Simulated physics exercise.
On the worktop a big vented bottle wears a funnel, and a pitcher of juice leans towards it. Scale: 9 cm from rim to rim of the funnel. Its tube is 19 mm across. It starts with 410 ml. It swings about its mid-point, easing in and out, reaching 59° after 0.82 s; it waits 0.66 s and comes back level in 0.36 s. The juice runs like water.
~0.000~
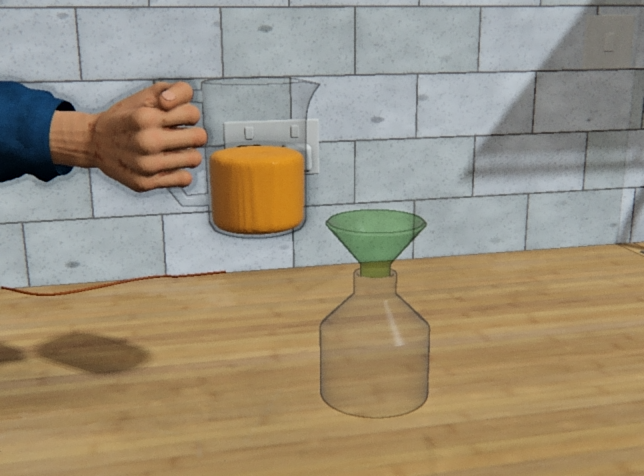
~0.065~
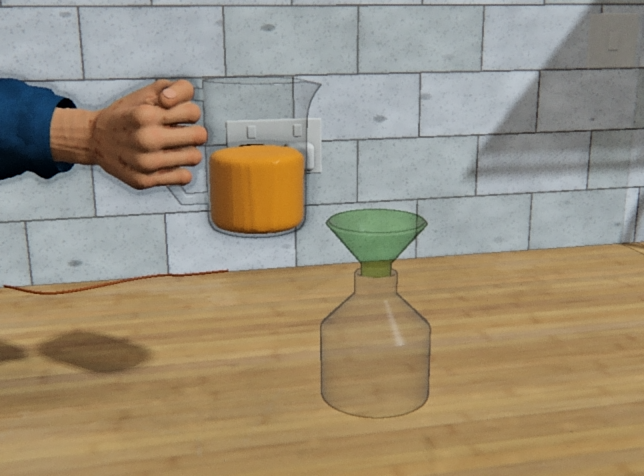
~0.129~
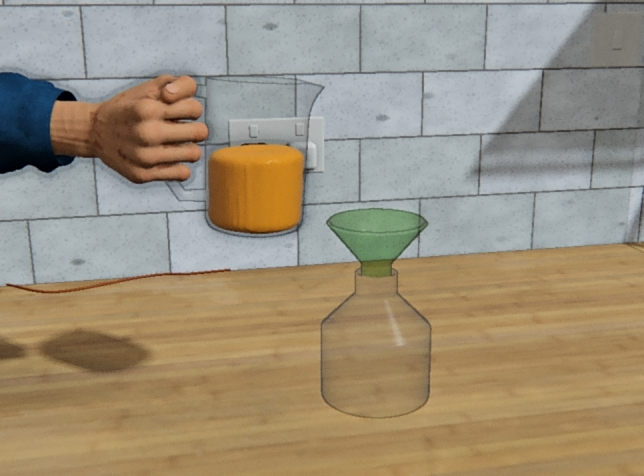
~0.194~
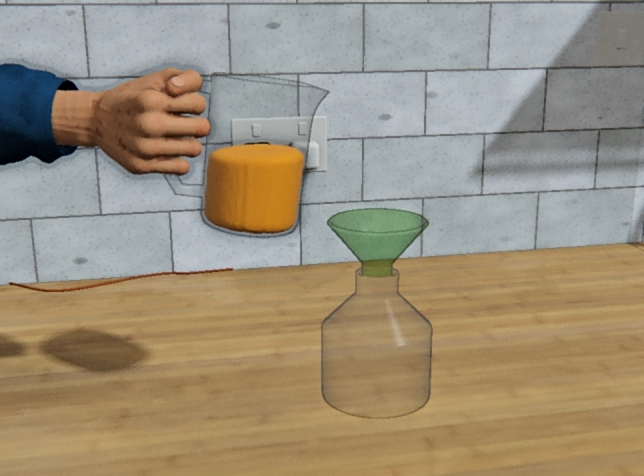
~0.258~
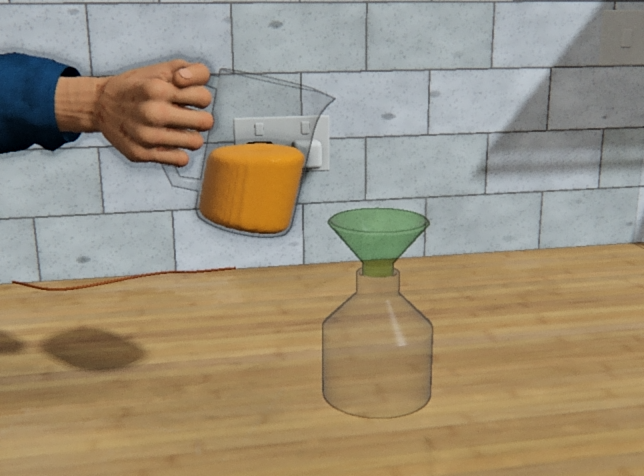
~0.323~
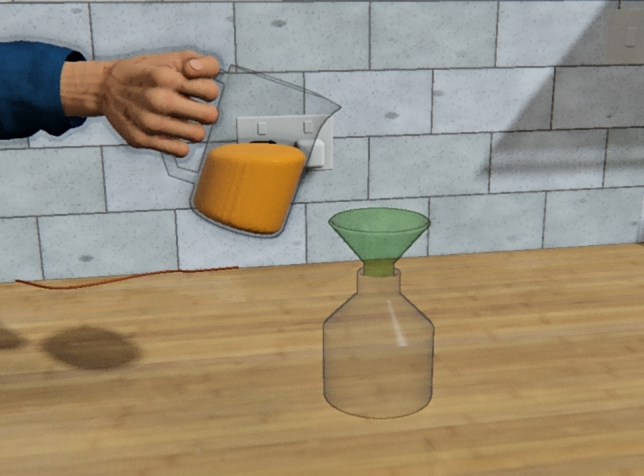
A hand tilts a clear pitcher of orange juice rightward above a bottle with a green funnel.
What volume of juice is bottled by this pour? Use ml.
About 50 ml.
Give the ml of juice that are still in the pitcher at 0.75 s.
Close to 410 ml.
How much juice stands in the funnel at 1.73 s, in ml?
Close to 0 ml.
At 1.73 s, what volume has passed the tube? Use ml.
Close to 50 ml.
By 0.75 s the tilt is 58° and 0 ml has passed the tube, 0 ml is in the funnel, 405 ml in the pitcher and 0 ml has missed.
By 1.06 s the tilt is 59° and 10 ml has passed the tube, 10 ml is in the funnel, 380 ml in the pitcher and 0 ml has missed.
By 1.38 s the tilt is 59° and 35 ml has passed the tube, 5 ml is in the funnel, 365 ml in the pitcher and 0 ml has missed.
By 1.73 s the tilt is 12° and 50 ml has passed the tube, 0 ml is in the funnel, 355 ml in the pitcher and 0 ml has missed.
At rest 50 ml has passed the tube, 0 ml is in the funnel, 355 ml in the pitcher and 0 ml has missed.
